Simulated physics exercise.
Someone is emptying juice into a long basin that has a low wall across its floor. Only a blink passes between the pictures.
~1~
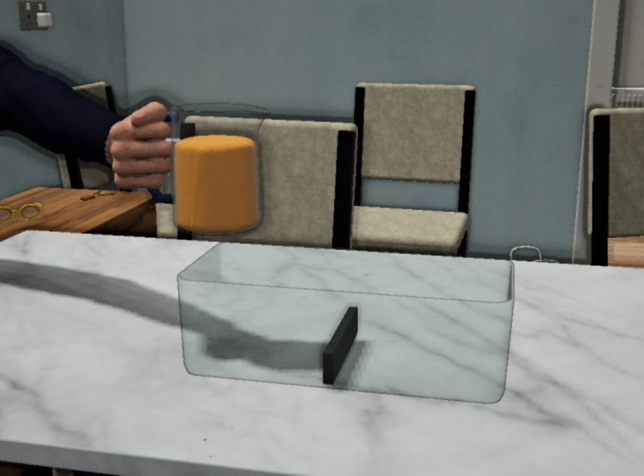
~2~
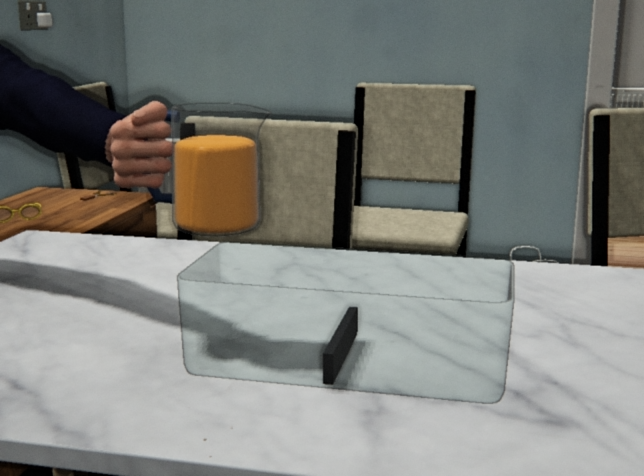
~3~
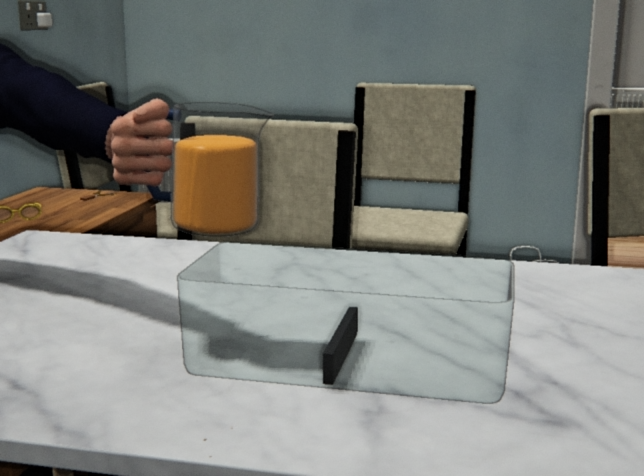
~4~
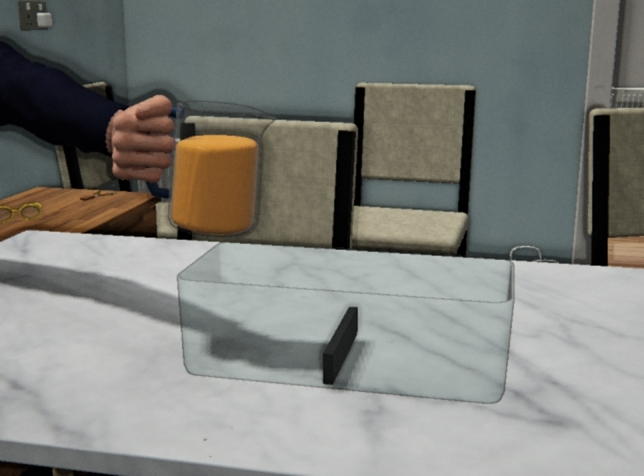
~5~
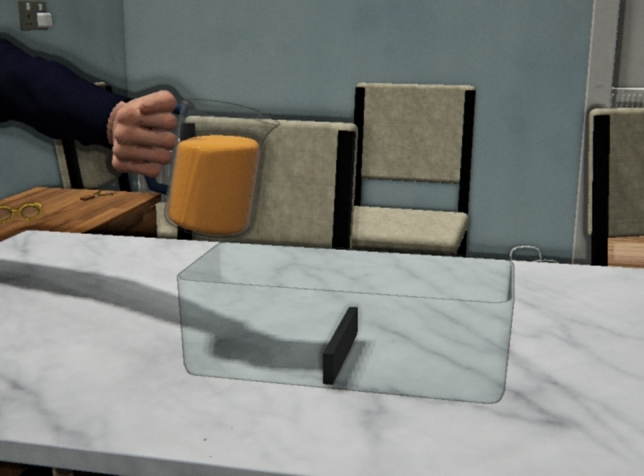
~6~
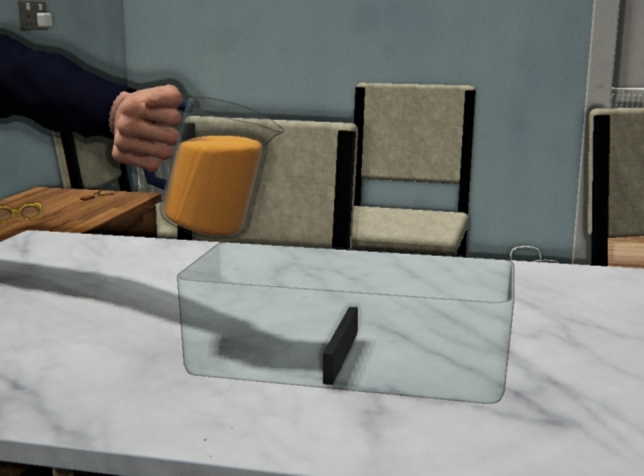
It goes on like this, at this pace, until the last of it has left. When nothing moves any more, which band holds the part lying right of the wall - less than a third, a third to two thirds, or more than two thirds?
I reckon what ends right of the wall does not reach a third.
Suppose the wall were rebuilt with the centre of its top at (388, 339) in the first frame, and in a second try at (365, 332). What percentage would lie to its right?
10 % and 5 %, roughly.
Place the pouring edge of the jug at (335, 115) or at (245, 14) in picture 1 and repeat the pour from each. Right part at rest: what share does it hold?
Result, first then second: About 95 % and about 30 %.
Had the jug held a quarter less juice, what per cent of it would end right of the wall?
About 10 in a hundred.
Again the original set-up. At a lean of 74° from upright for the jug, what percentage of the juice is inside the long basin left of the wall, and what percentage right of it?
About 0 % left and about 0 % right.
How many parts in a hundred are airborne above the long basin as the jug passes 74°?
Somewhere around 10 per cent of it.
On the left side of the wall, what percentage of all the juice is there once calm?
Share: Roughly 75 %.
A moment on, the jug is tipped part way and 91 per cent is still to pour, 1 is left of the wall and 0 right of it.
Next, the jug is tipped right over and 43 per cent is still to pour, 29 is left of the wall and 11 right of it.
Then the jug is tipped right over and 11 per cent is still to pour, 60 is left of the wall and 24 right of it.
Later the jug is tipped right over and 2 per cent is still to pour, 71 is left of the wall and 26 right of it.
In the end 73 per cent lies left of the wall, 26 right of it and 1 outside.
